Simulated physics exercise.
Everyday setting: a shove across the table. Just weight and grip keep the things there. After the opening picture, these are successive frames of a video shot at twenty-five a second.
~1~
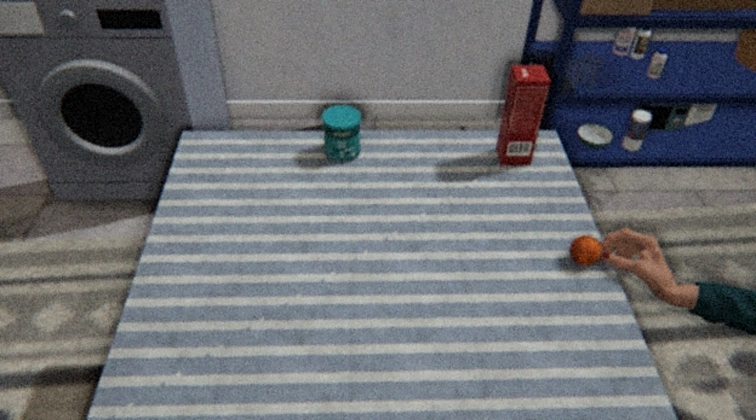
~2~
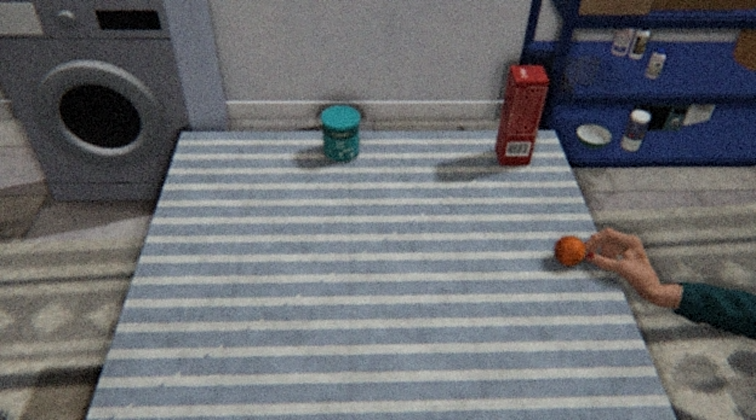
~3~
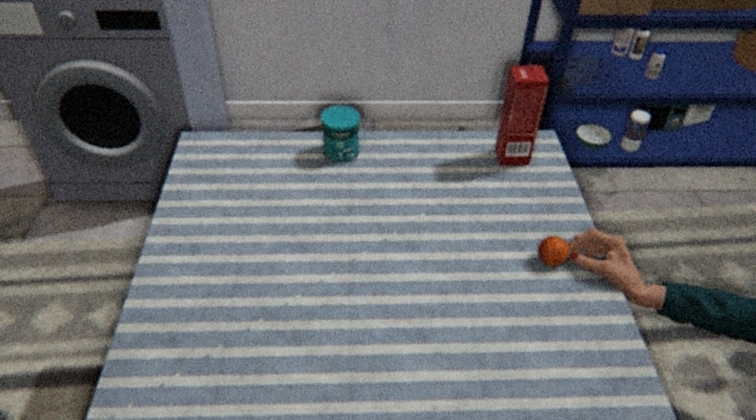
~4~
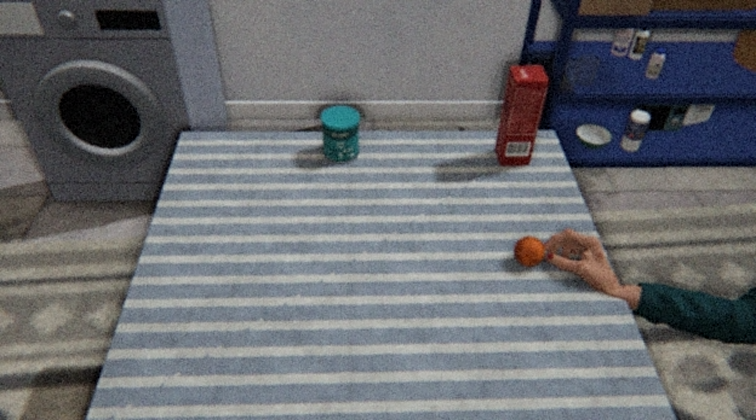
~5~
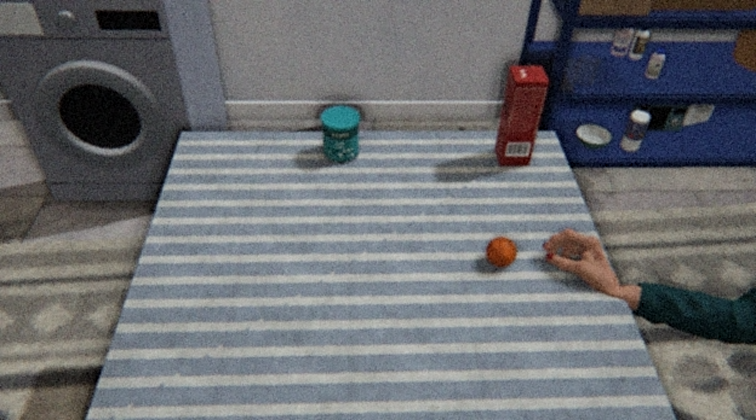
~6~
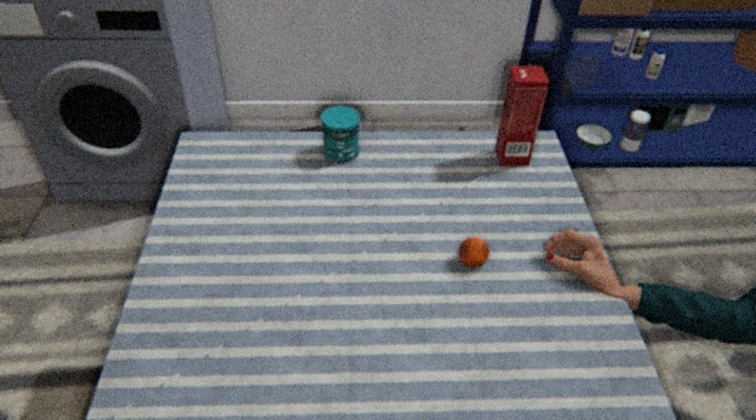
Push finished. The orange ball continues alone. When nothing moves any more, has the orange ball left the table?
I expect it will be clear of the table.
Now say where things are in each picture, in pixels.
Under the hand; orange ball (585, 251), in the first picture.
Under the hand; orange ball (569, 251), in the second picture.
Under the hand; orange ball (553, 251), in the third picture.
Orange ball (529, 252), in the fourth picture.
Orange ball (502, 252) shifted about its own width, in the fifth picture.
Orange ball (474, 252) shifted well along, in the sixth picture.
Then, 0.40 s on from there, orange ball shifted well along near (203, 256).
Then, 0.80 s on from there, orange ball now off the table.
In the end, off the table, orange ball.
